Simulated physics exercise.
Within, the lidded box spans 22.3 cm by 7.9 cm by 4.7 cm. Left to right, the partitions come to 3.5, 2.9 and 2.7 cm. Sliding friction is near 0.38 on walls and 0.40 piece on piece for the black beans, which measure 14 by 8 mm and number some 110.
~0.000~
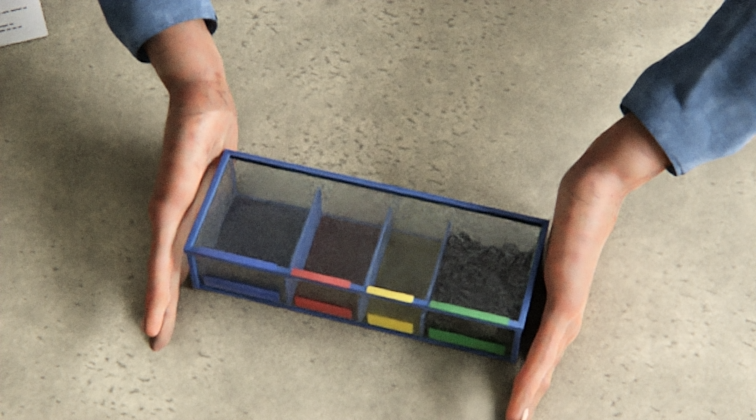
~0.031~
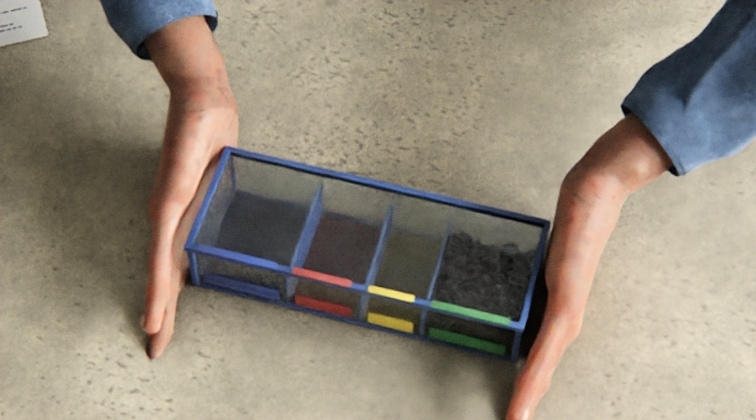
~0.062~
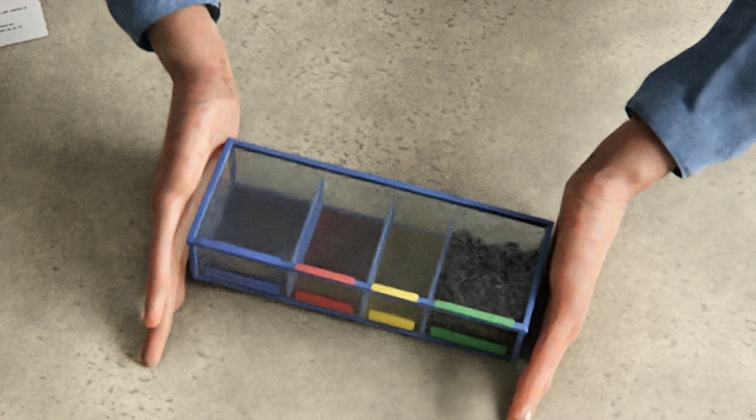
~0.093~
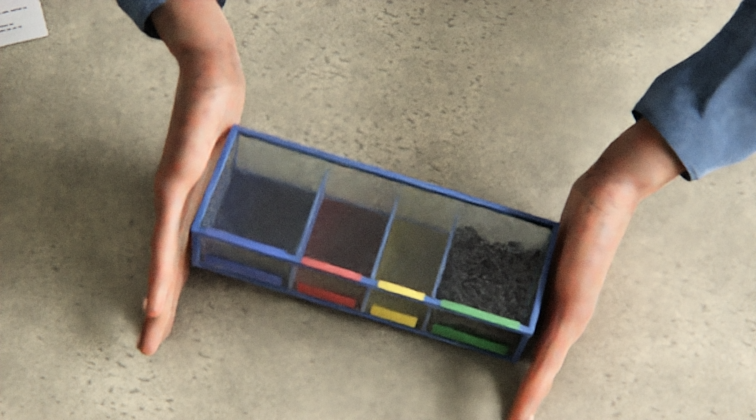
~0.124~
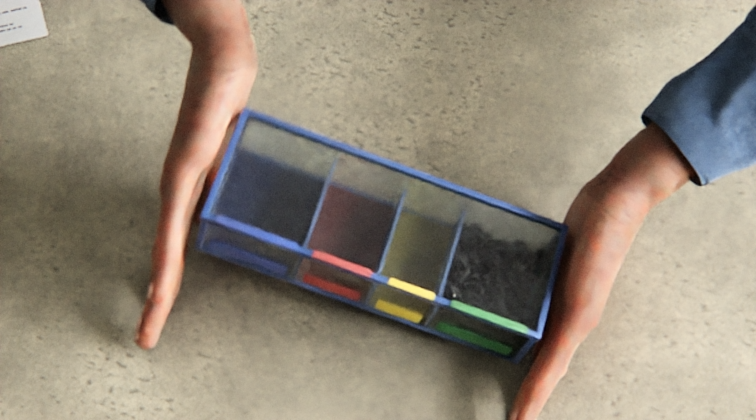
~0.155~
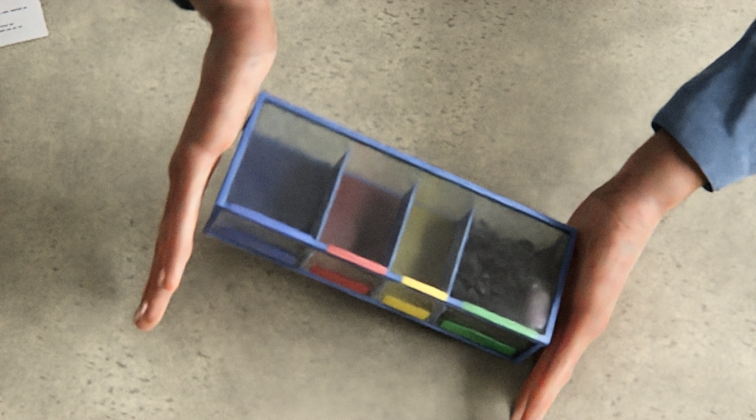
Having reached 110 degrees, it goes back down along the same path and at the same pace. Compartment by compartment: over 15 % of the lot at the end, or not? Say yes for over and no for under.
Red: No; blue: No; green: Yes; yellow: No.
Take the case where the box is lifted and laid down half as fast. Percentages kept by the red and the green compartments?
Result: Red = 0 %; green = 100 %.
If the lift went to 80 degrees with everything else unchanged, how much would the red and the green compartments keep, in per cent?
In that case red 0, green 100.
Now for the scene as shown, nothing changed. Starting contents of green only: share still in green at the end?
I'd put it at roughly 100 per cent.
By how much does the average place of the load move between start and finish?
0.5 cm or thereabouts.
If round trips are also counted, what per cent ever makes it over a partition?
Estimate: Some 0 per cent.
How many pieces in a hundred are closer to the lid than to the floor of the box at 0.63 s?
Something like 50 percent of the pieces.
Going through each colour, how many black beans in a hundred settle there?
The red one ends with 0, blue with 0, green with 100 and yellow with 0 per cent.
After 0.63 s, tilt 109 degrees; green 100 %.
After 0.95 s, tilt 46 degrees; green 100 %.
After 1.36 s, tilt 0 degrees; green 100 %.
By 1.7 s all is still; red 0 %, blue 0 %, green 100 %, yellow 0 %.
